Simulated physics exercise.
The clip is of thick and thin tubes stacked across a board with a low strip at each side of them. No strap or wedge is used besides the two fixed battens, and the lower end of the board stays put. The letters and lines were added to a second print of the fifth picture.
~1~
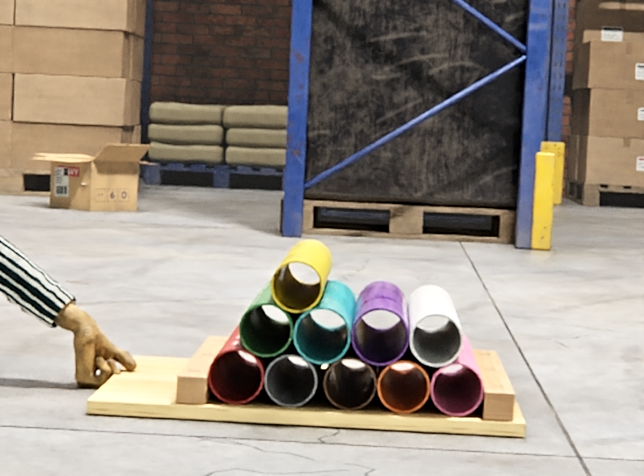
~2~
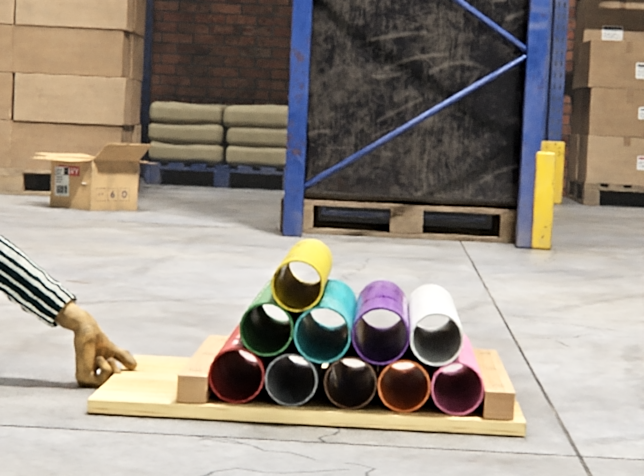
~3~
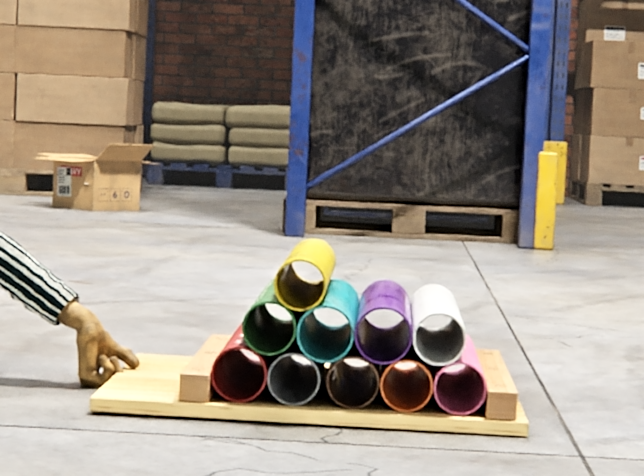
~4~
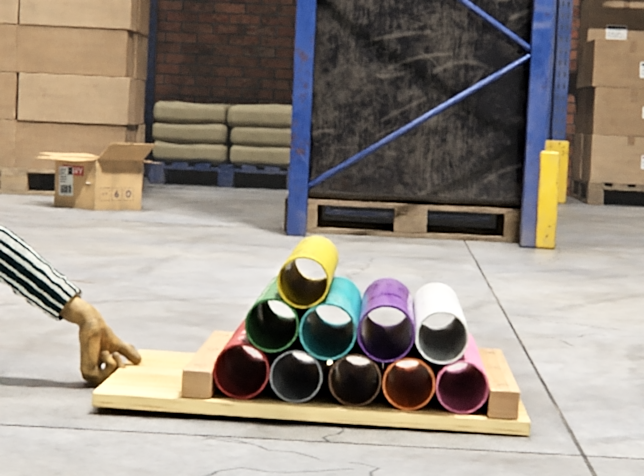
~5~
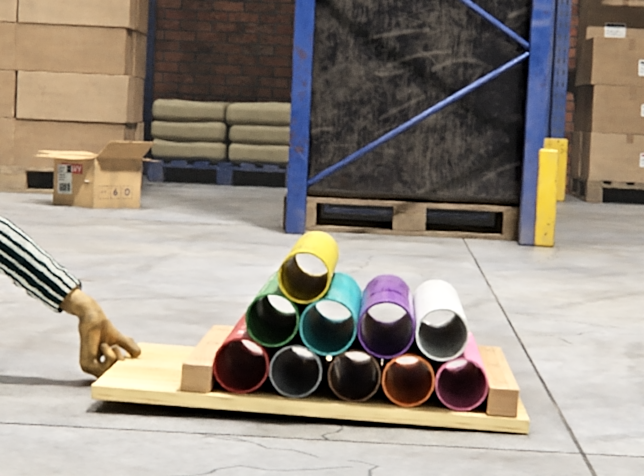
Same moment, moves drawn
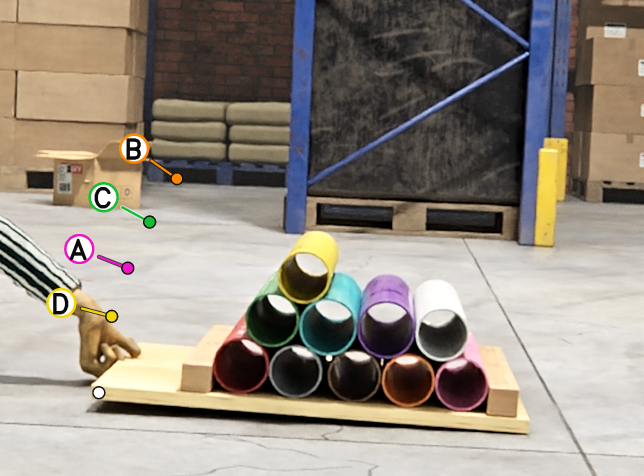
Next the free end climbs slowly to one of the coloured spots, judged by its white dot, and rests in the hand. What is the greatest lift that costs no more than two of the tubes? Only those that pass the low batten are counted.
It can be raised to A.
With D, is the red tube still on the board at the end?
Yes, with D.
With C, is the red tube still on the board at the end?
The red tube: Yes.
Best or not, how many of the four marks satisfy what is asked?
Two of the four.
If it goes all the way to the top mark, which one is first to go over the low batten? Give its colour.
First is the white one.
On the copy, A at (128, 268); B at (177, 178); C at (149, 222); D at (112, 316); the white dot at (99, 393).
On A. First, board at 14°.
Then, board at 19°.
Finally, board at 19°, none over the low batten.
By contrast, B five over the low batten; C four over the low batten (purple, turquoise, white, yellow); D none over the low batten.
